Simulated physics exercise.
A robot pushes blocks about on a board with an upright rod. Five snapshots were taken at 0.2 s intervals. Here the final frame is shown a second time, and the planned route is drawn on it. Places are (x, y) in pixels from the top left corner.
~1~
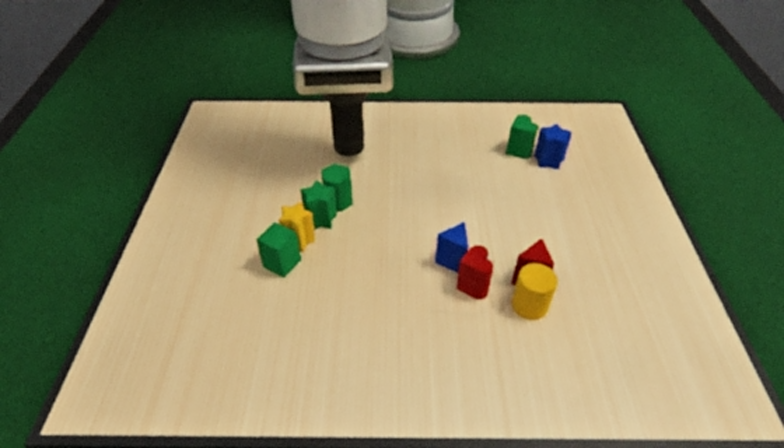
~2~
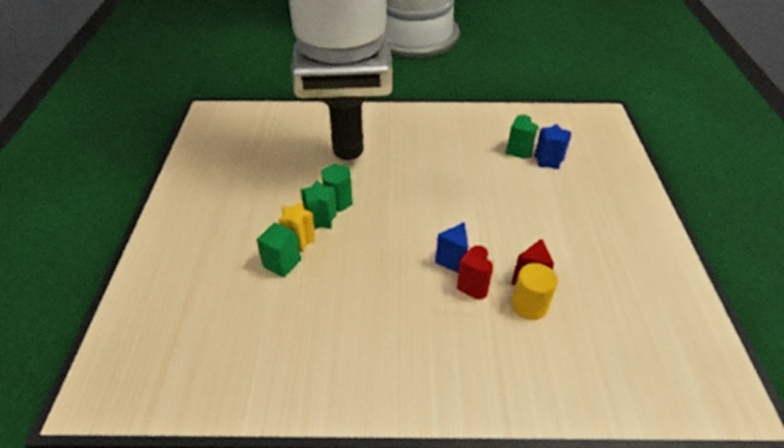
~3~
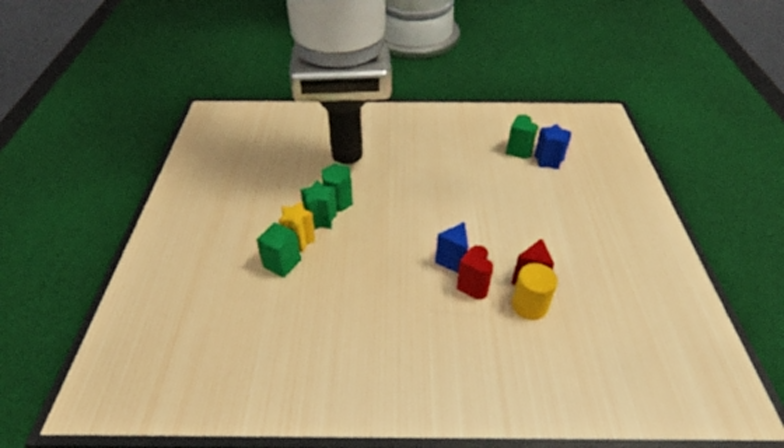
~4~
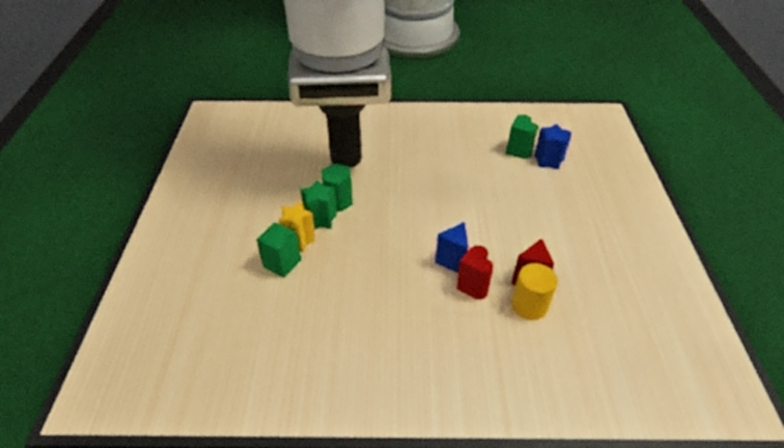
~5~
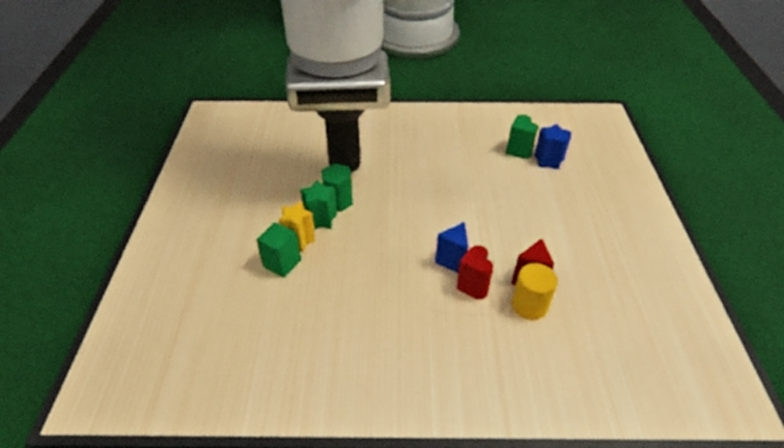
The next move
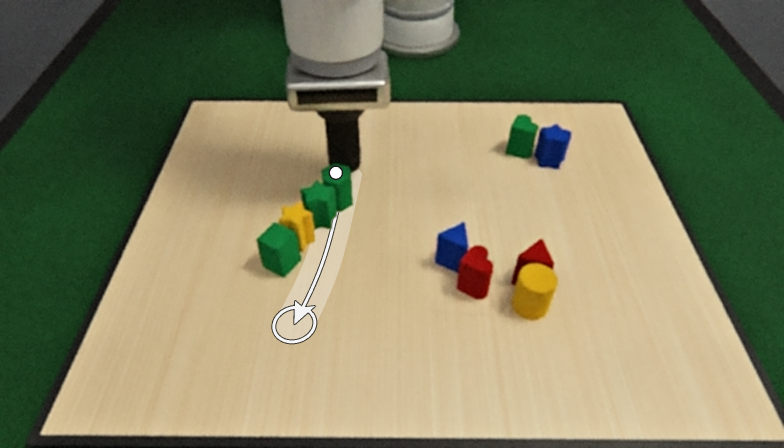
A robot arm holding a dark upright rod reaches over a pale wooden board on a green surface, seen from above and in front by a still camera. Green blocks and a yellow star form a slanting row left of centre, with red, blue and yellow blocks at lower right and a green and blue pair at upper right. The rod slides slightly toward the row's upper end, while every block stays still.
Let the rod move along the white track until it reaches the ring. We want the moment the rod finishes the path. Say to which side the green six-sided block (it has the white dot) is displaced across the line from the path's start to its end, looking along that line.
Moves left.
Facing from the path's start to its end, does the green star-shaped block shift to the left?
No, it doesn't check out.
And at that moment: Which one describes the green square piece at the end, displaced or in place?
Moved away.
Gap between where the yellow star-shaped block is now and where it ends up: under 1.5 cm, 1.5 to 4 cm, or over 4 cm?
Band: 1.5 to 4 cm.
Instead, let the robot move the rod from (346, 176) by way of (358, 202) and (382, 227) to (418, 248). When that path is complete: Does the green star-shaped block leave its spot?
Answer: Yes.
The drawn path runs from (346, 176) via (329, 241), ending at (294, 324); the dot is on the green six-sided block.
On the path given first. One third of the way, rod (334, 208); green square piece (268, 241), turned 15° anticlockwise; yellow star-shaped block (279, 220); green star-shaped block (307, 213), turned 60° clockwise; green six-sided block (337, 213), turned 35° anticlockwise.
Two thirds of the way, rod (319, 257); green square piece (245, 255), turned 30° anticlockwise; yellow star-shaped block (266, 225), turned 60° clockwise; green star-shaped block (282, 242); green six-sided block (344, 257), turned 80° anticlockwise.
At the end, rod (292, 314); green square piece (244, 255), turned 35° anticlockwise; yellow star-shaped block (266, 225), turned 60° clockwise; green star-shaped block (278, 246), turned 155° clockwise; green six-sided block (346, 260), turned 95° anticlockwise.
